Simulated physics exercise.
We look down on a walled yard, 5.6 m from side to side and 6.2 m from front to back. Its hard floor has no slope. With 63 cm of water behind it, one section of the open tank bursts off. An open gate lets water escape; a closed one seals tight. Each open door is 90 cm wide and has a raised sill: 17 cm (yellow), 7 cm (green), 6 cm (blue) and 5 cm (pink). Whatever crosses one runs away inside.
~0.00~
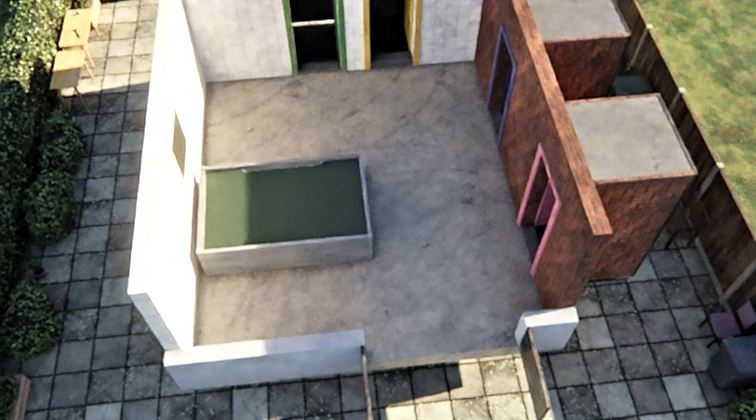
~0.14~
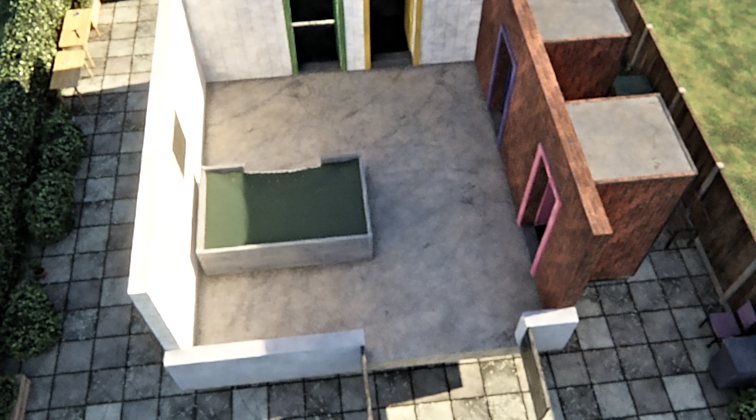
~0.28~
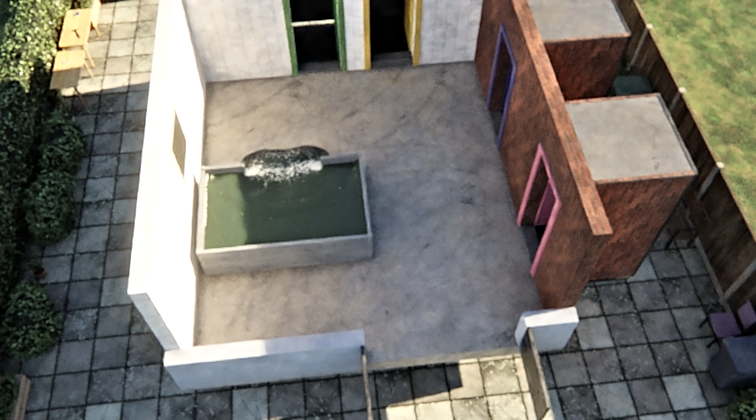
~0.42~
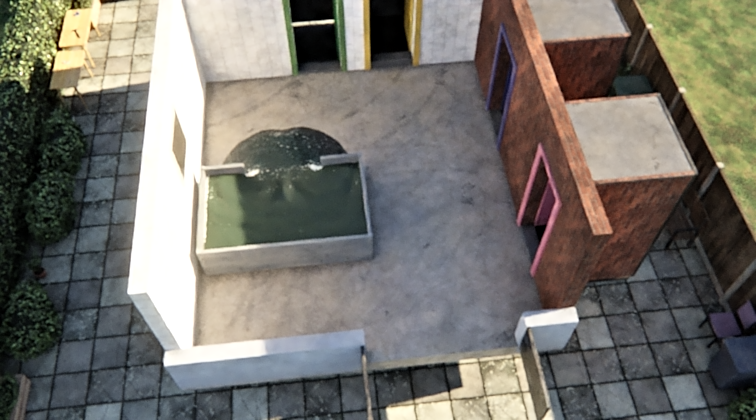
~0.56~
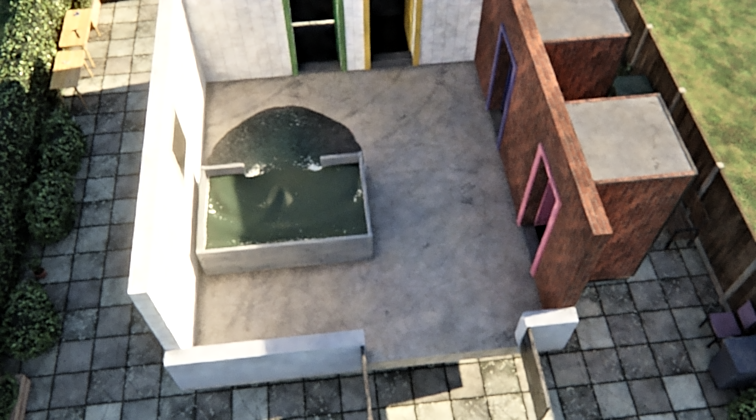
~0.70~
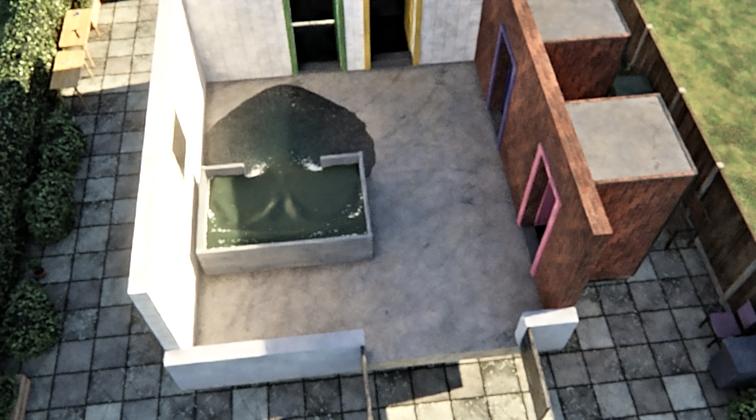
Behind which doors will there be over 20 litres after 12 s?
Door by door: At the yellow door it keeps below the limit; at the green door it exceeds the limit; at the blue door it passes the limit; at the pink door it keeps below the limit.
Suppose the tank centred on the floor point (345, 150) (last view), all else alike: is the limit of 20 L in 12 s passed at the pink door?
Then: Pink under.
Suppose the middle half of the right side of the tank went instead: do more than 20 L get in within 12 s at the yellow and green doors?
Against that limit: Yellow not over, green not over.
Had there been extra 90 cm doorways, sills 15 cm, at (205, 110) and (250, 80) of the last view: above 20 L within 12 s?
In turn: Past it, over.
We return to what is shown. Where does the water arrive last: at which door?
Last comes the pink one.
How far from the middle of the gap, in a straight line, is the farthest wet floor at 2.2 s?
Some 4.4 m out.
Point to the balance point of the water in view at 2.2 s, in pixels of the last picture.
Around (287, 169).
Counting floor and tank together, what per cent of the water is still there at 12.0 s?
Roughly 70 in a hundred.
After 1.4 s water covers 30 % of the floor and is deepest (39 cm) near (207, 84); yellow door not reached, green door 12 cm at the sill, 28 L in, blue door not reached, pink door not reached.
After 2.2 s water covers 35 % of the floor and is deepest (40 cm) near (260, 80); yellow door 16 cm at the sill, 0 L in, green door 25 cm at the sill, 131 L in, blue door not reached, pink door not reached.
After 3.5 s water covers 40 % of the floor and is deepest (24 cm) near (261, 126); yellow door 13 cm at the sill, 0 L in, green door 18 cm at the sill, 241 L in, blue door 3 cm at the sill, 0 L in, pink door not reached.
After 7.0 s water covers 80 % of the floor and is deepest (18 cm) near (467, 69); yellow door 10 cm at the sill, 0 L in, green door 12 cm at the sill, 379 L in, blue door 10 cm at the sill, 30 L in, pink door 4 cm at the sill, 0 L in.
After 12.0 s water covers 100 % of the floor and is deepest (10 cm) near (465, 94); yellow door 8 cm at the sill, 0 L in, green door 7 cm at the sill, 410 L in, blue door 8 cm at the sill, 68 L in, pink door 4 cm at the sill, 0 L in.
